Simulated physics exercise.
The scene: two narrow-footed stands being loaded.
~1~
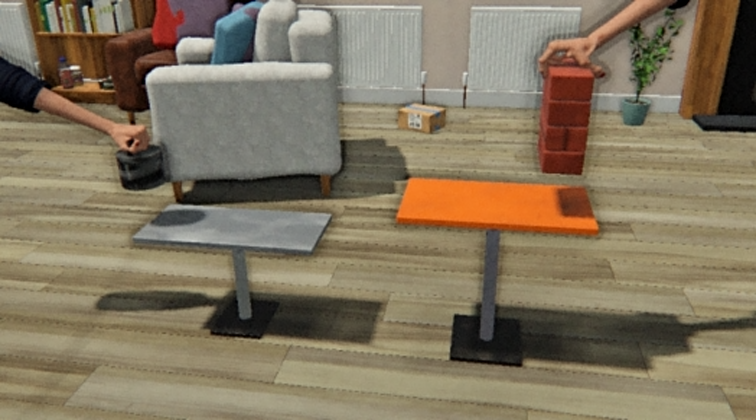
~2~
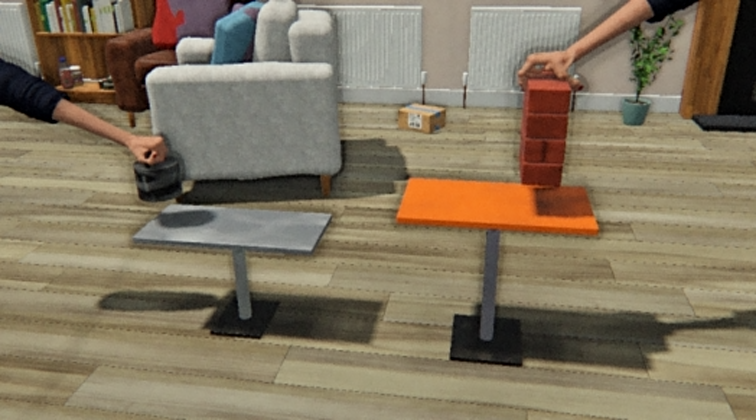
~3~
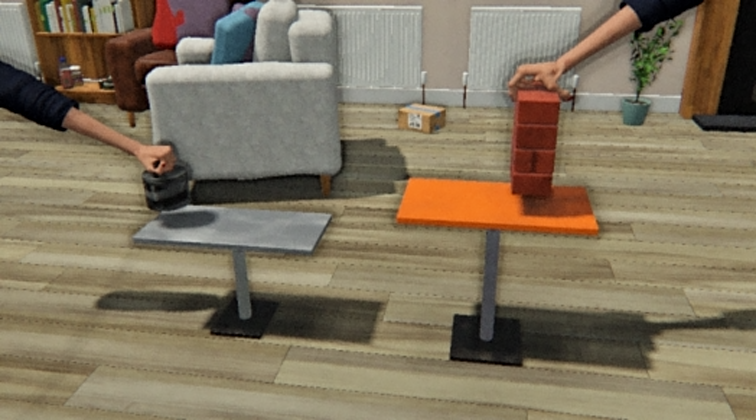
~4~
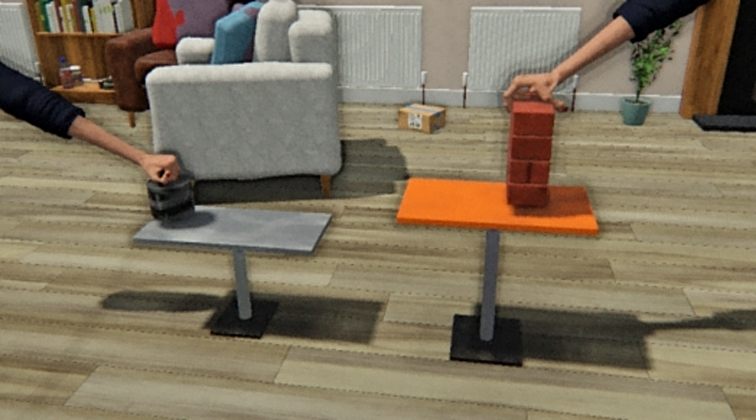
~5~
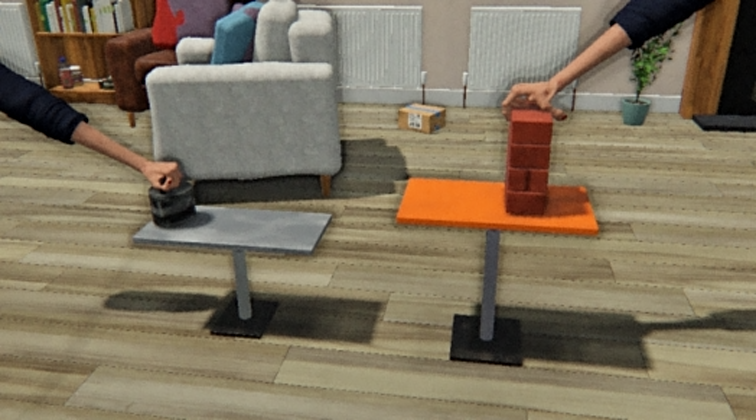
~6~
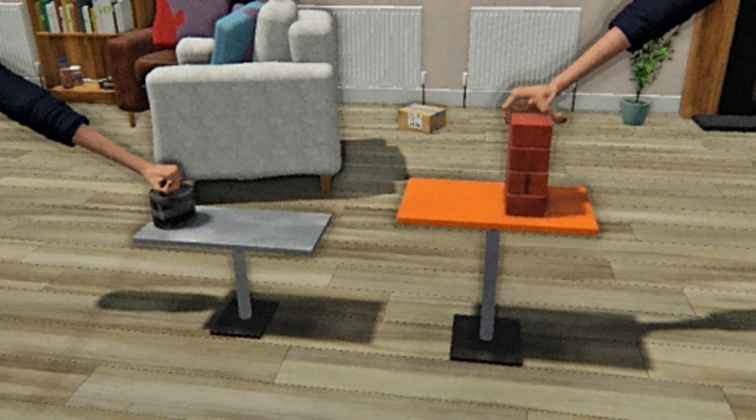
To begin with, one hand holds a dark round object beside a grey stand while another holds a stack of red bricks behind an orange side table. Both hands move inward and lower their loads onto the tabletops, where the fingers stay on them.
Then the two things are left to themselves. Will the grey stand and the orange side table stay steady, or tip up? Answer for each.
The grey stand tips up and the orange side table stays flat on its feet.
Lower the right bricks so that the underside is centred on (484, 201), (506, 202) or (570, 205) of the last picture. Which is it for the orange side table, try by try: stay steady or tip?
In turn it stands fast; stays flat on its feet; tilts up.
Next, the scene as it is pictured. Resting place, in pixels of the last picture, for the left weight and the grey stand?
About (35, 289), and the other about (143, 248).
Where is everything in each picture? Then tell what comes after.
The first picture shows still on the way; grey stand (236, 228); orange side table (495, 204); left weight (142, 167).
The second picture shows still on the way; orange side table (495, 204); right bricks (543, 127).
The third picture shows still on the way; grey stand (236, 228); left weight (167, 188).
The fourth picture shows still on the way; orange side table (495, 204); right bricks (528, 148).
The fifth picture shows still on the way; grey stand (236, 228); left weight (173, 203).
The sixth picture shows in place, still held; grey stand (236, 228); orange side table (495, 204); right bricks (527, 159).
Then, 0.52 s past the last view, grey stand leaning 38° off how it started near (170, 230); orange side table at rest near (496, 205).
Finally, the grey stand goes over, near (143, 248); the orange side table keeps steady, near (496, 205).
